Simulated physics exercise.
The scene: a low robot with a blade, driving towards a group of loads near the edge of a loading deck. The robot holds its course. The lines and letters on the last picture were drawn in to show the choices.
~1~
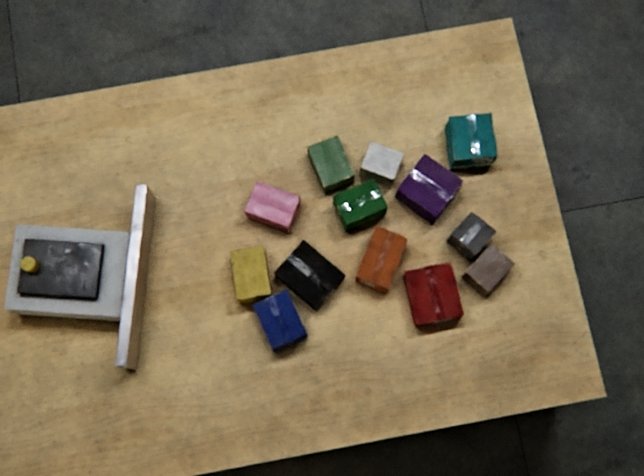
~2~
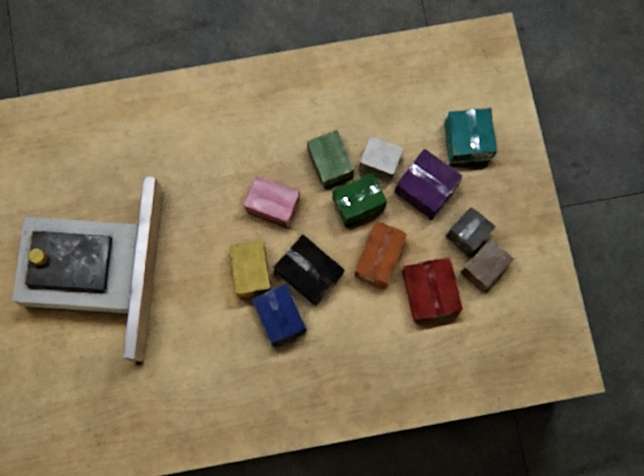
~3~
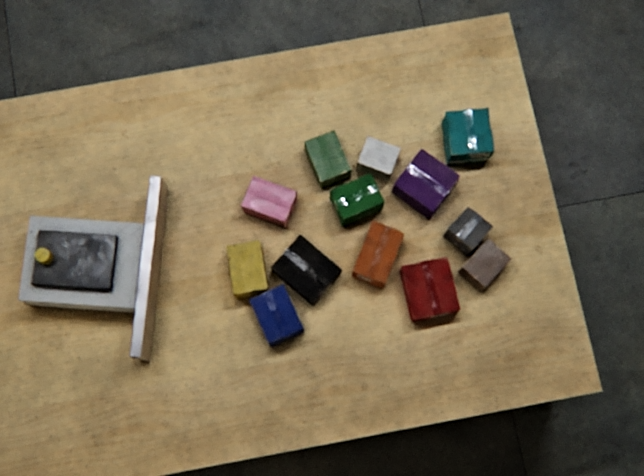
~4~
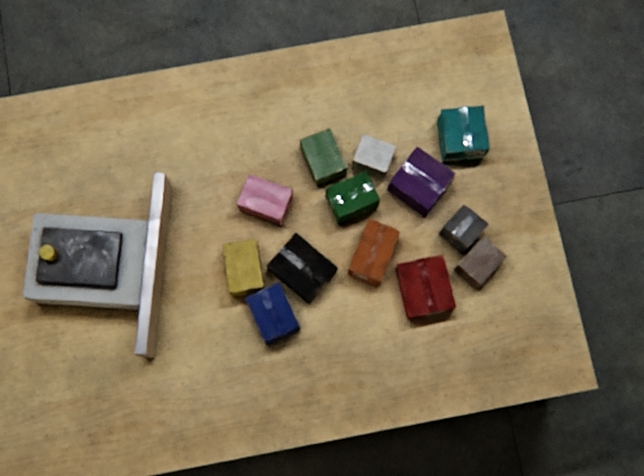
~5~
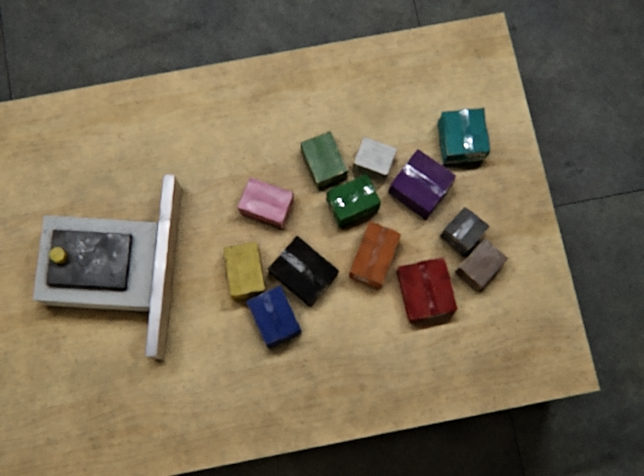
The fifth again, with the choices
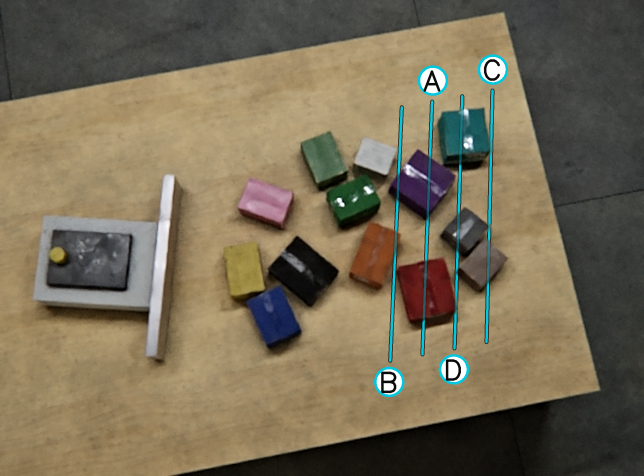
We see a wooden deck holding a scattered group of small, differently coloured boxes, with a low bladed robot at the left. The robot creeps a short way to the right toward the boxes, which stay in their places.
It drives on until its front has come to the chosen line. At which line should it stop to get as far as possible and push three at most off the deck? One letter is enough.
No farther than D.
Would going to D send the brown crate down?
Yes.
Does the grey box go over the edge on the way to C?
Yes.
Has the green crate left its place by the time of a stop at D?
By then, yes.
On the marked copy, A at (428, 224); B at (396, 230); C at (490, 213); D at (459, 219).
Following D. Soon after the start, robot (204, 239); blue parcel (290, 321); red box (434, 290).
Later, robot (313, 218); brown crate (520, 266); grey box (504, 228).
In the end, robot (397, 203); grey box over the edge; brown crate over the edge; two fallen.
As for the rest, A is within the limit but short; B is within the limit but short; C drops six.
